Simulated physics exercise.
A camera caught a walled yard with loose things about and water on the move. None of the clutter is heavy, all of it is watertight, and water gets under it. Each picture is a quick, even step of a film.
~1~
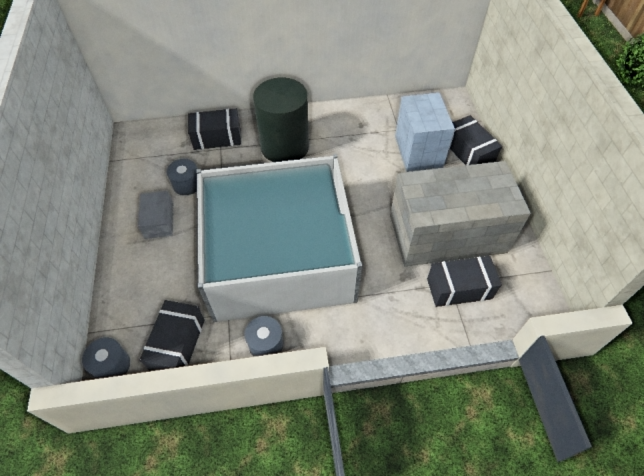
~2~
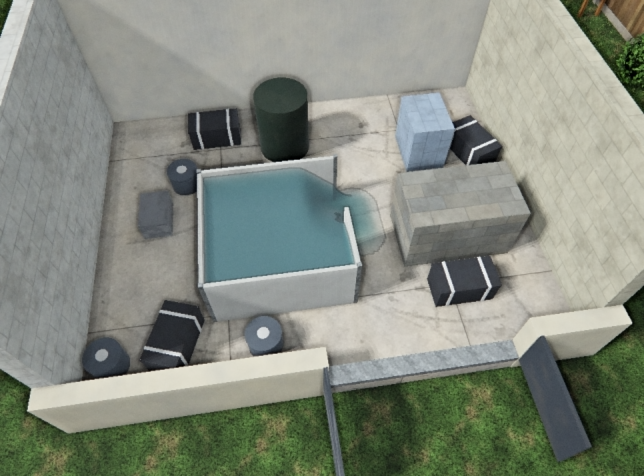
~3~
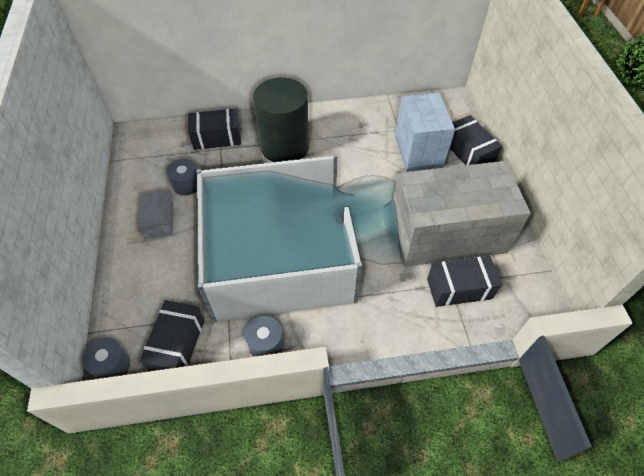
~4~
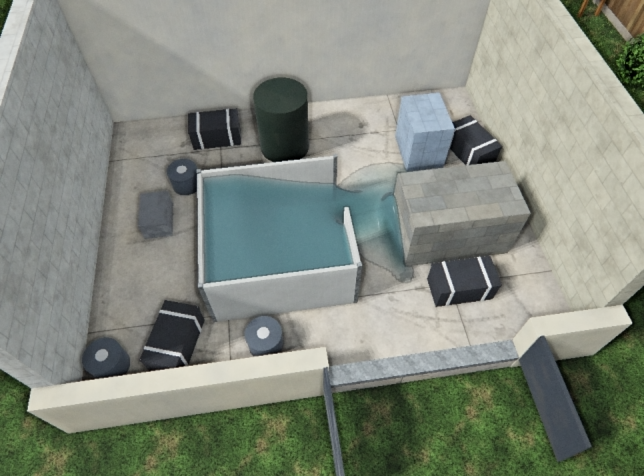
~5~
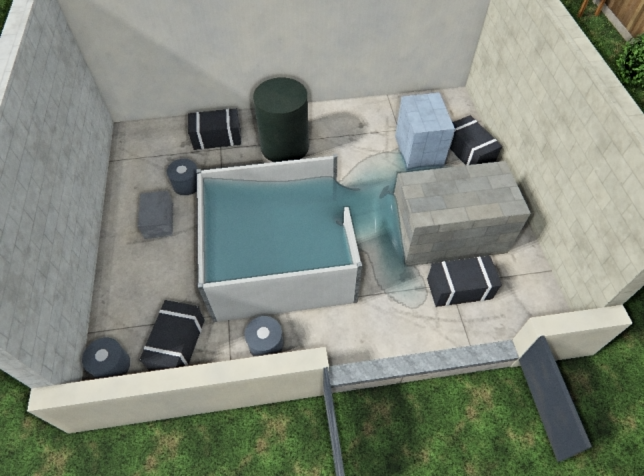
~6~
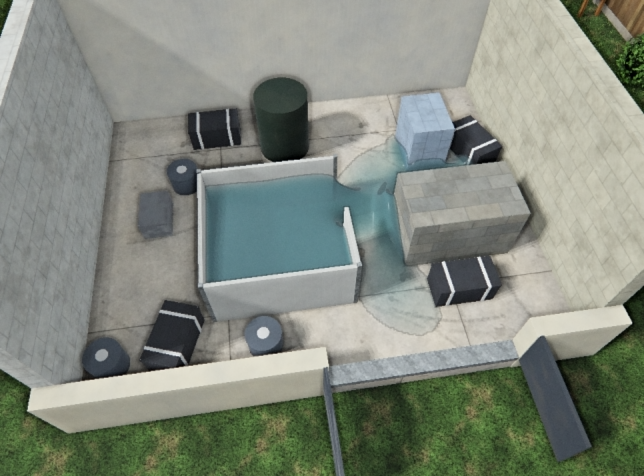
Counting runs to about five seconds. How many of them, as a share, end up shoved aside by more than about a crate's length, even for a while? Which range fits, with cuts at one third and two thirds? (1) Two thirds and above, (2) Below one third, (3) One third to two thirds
2, below one third.
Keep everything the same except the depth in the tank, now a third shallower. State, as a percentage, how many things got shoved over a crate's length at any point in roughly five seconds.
My estimate is around 10 percent.
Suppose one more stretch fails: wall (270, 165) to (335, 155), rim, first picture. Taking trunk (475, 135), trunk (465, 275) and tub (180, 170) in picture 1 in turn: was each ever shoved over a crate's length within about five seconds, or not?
Each in turn, ends up that far off, never travels that far, ends up that far off.
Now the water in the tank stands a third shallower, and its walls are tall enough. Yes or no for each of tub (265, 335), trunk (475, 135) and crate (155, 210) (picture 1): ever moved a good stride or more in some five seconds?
First one stopped before it, second one reached the mark, third one stopped before it.
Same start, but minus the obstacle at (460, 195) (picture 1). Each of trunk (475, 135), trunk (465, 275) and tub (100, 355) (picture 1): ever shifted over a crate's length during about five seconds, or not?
So, one at a time, the first got displaced, the next got displaced and the last didn't go far.
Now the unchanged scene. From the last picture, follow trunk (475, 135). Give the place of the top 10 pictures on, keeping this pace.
(442, 93).
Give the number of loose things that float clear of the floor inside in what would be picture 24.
I count 1.
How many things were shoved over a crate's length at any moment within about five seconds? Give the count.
By my reckoning the answer is 1.
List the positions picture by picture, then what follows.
The first frame shows a tub at (263, 333), on the bottom; a trunk at (170, 333), on the bottom; 0 of 8 have shifted.
The second frame shows a tub at (263, 333) rests on the ground; a trunk at (170, 333), on the bottom; 0 of 8 have shifted.
The third frame shows a tub at (263, 333), on the bottom; a trunk at (170, 333), on the bottom; 0 of 8 have shifted.
The fourth frame shows a tub at (263, 333), on the bottom; a trunk at (170, 333), on the bottom; 0 of 8 have shifted.
The fifth frame shows a tub at (263, 333) rests on the ground; a trunk at (170, 333) rests on the ground; 0 of 8 have shifted.
The sixth frame shows a tub at (263, 333), on the bottom; a trunk at (170, 333) rests on the ground; 0 of 8 have shifted.
A moment on, 0 of 8 are well off their spots; 0 afloat.
Next, 1 of 8 are well off their spots; 0 afloat.
Later, 1 of 8 are well off their spots; 1 afloat.
In the end, 1 of 8 are well off their spots, and 1 have been at some point; 1 afloat.
